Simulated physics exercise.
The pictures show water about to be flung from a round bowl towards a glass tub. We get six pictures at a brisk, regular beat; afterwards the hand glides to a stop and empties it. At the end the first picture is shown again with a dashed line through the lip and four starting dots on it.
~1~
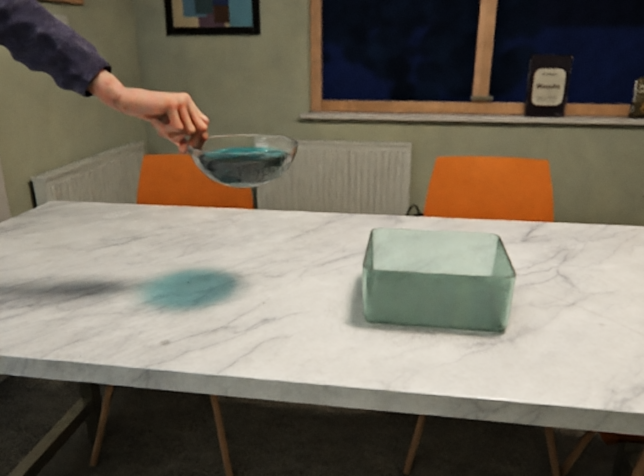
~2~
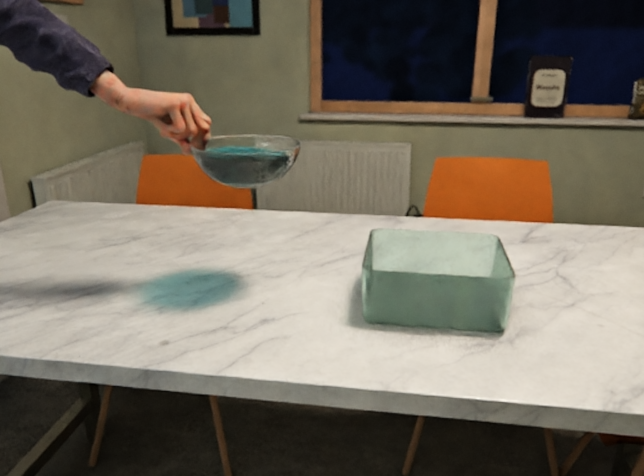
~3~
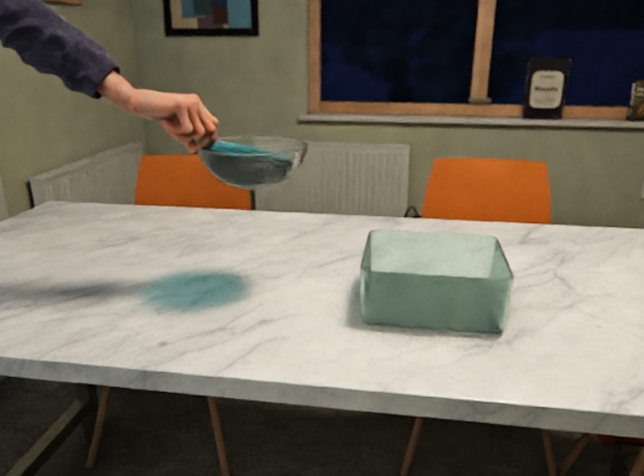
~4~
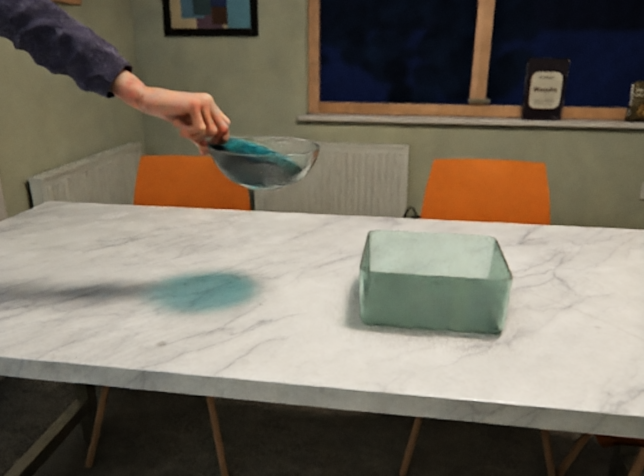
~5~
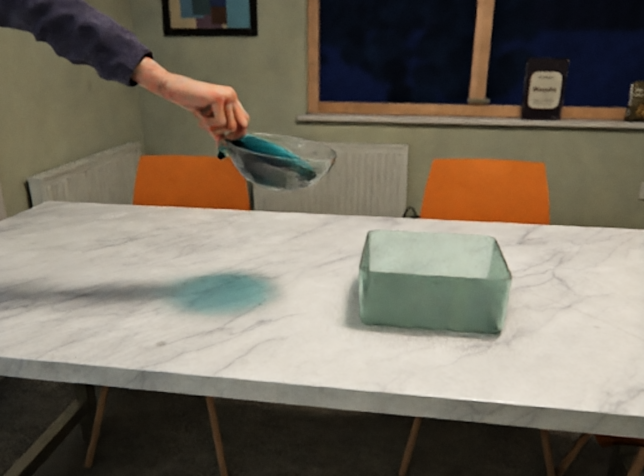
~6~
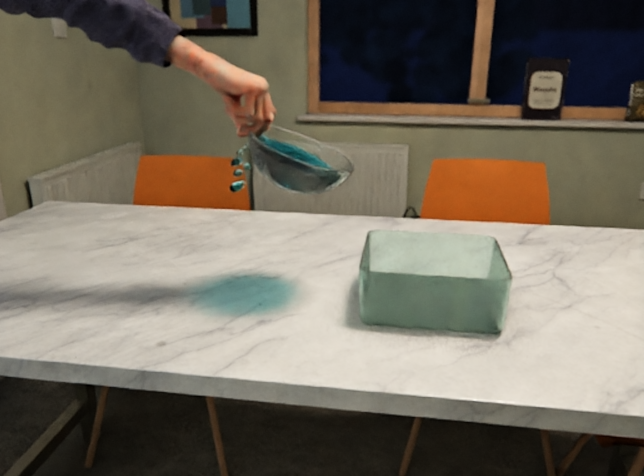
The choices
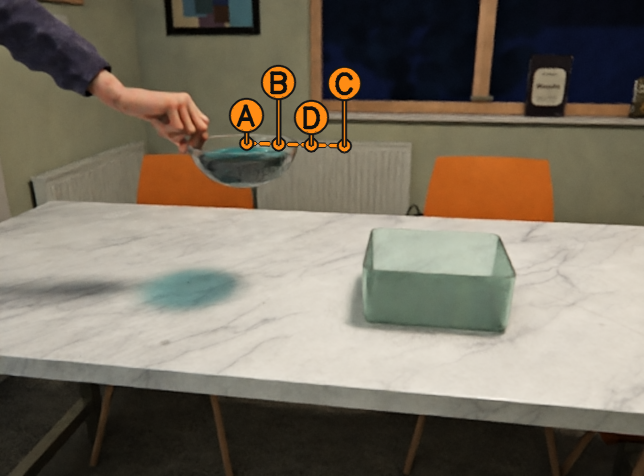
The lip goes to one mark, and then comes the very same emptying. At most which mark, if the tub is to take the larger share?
Place A just does it.
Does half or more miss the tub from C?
No, that is safe.
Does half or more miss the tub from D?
No.
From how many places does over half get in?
All four.
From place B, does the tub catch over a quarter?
Yes, clearly.
On the marked copy, A at (246, 143); B at (278, 144); C at (344, 145); D at (311, 145).
If A is chosen, about 65 % lands in the tub, 23 % falls short and 12 % goes beside or beyond.
If B is chosen, about 73 % lands in the tub, 8 % falls short and 19 % goes beside or beyond.
If C is chosen, about 67 % lands in the tub, 4 % falls short and 29 % goes beside or beyond.
If D is chosen, about 80 % lands in the tub, 11 % falls short and 8 % goes beside or beyond.
